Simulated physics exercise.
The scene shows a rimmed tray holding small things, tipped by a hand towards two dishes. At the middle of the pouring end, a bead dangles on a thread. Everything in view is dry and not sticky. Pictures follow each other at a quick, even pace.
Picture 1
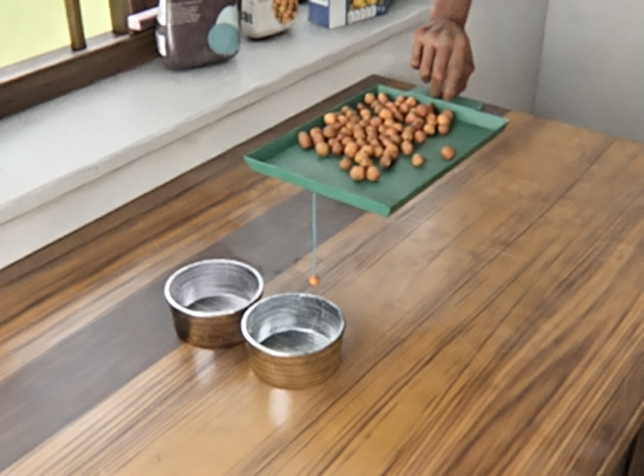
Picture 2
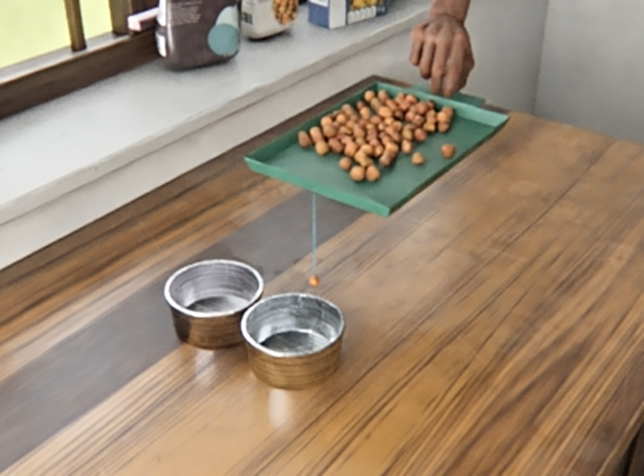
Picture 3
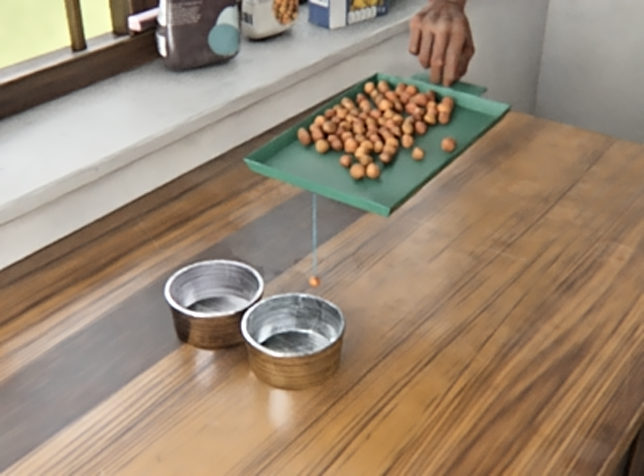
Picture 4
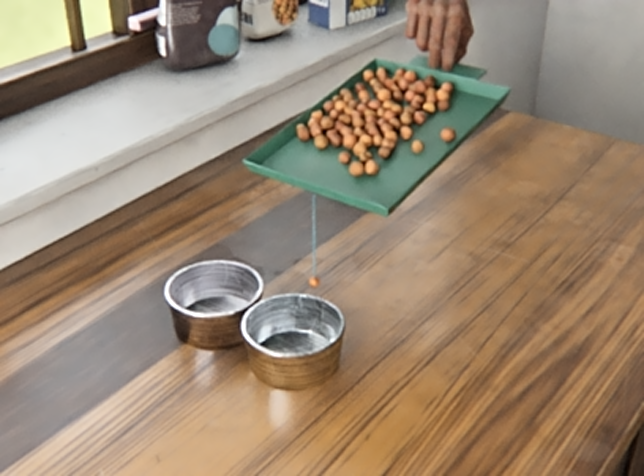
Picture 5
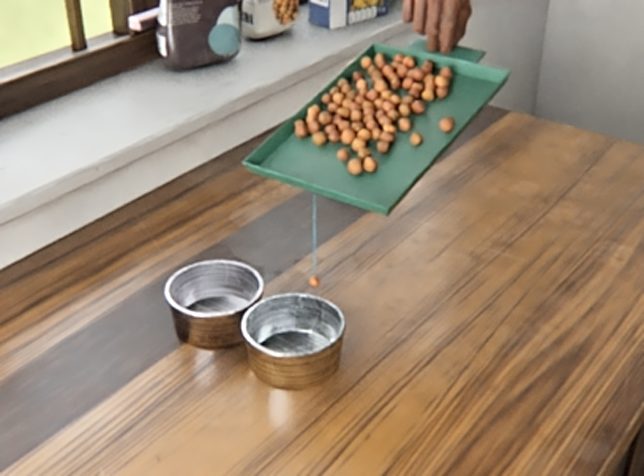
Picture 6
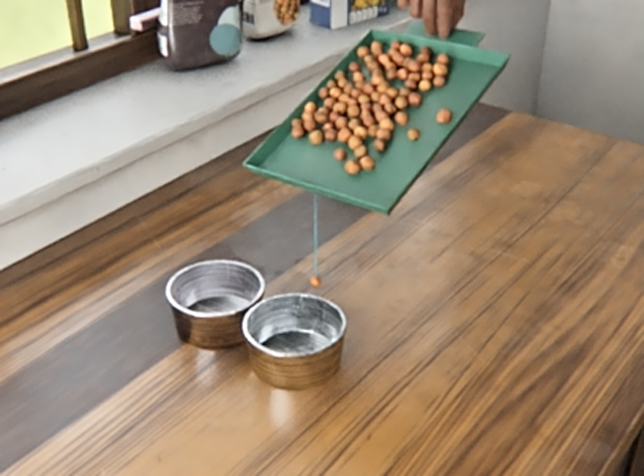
A hand at the upper right raises the far end of a green rimmed tray, steepening its slant toward the near left while the heaped hazelnuts shift slightly. Below, two empty silvery dishes sit side by side on a brown wooden table, and a small orange-brown bead hangs nearly still on a thread. The steady view looks down across the tabletop toward a pale windowsill holding packages.
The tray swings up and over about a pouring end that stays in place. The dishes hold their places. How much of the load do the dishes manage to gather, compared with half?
Most of the load is not lost.
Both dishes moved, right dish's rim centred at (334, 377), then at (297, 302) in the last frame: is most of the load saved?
Try 1: A lesser share; try 2: The greater share.
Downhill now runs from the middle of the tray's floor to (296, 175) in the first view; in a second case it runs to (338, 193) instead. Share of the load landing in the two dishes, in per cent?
For the first it's near 80 %, for the second near 60 %.
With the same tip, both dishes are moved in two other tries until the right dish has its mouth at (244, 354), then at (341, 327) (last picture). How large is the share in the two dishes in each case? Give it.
Respectively 0 % and 80 %.
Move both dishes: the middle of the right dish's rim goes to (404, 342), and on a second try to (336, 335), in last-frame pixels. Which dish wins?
For the first placement, the left-side one; for the second placement, the left-side one.
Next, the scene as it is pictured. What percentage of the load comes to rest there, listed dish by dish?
So the left dish gets 40 % of the load, while the right one gets 40 %.
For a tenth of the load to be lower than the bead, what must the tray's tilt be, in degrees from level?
A tilt of roughly 60°.
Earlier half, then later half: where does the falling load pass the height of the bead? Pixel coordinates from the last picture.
Roughly at (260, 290) first, and then at (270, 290).
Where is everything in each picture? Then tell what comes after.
In the first picture, corners of the pouring end at (252, 156) and (388, 203), level; middle of the load at (372, 131), hazelnuts; left dish at (183, 323); right dish at (263, 363); bead on its thread at (315, 281).
In the second picture, corners of the pouring end at (251, 157) and (388, 204), level; middle of the load at (371, 130).
In the third picture, corners of the pouring end at (251, 158) and (387, 204), tipped barely, lowest at the left corner; middle of the load at (371, 124).
In the fourth picture, corners of the pouring end at (250, 159) and (386, 204), tipped a little, lowest at the left corner; middle of the load at (370, 115).
In the fifth picture, corners of the pouring end at (250, 160) and (385, 204), tipped a little, lowest at the left corner; middle of the load at (368, 107).
In the sixth picture, corners of the pouring end at (250, 162) and (386, 204), tipped clearly, lowest at the left corner; middle of the load at (365, 101), about a quarter on the move; left dish at (185, 324); right dish at (264, 363).
Soon, tray tipped steeply; about half on the tray; a small part in the right dish; a small part in the left dish; a stray few outside both; about a quarter in the air.
A while on, tray tipped past a quarter turn; about a third in the right dish; about a third in the left dish; a small part outside both; a small part in the air.
Towards the end, tray tipped past a quarter turn; about half in the right dish; about a third in the left dish; about a quarter outside both.
Finally, tray tipped past a quarter turn; about half in the right dish; about a third in the left dish; about a quarter outside both.
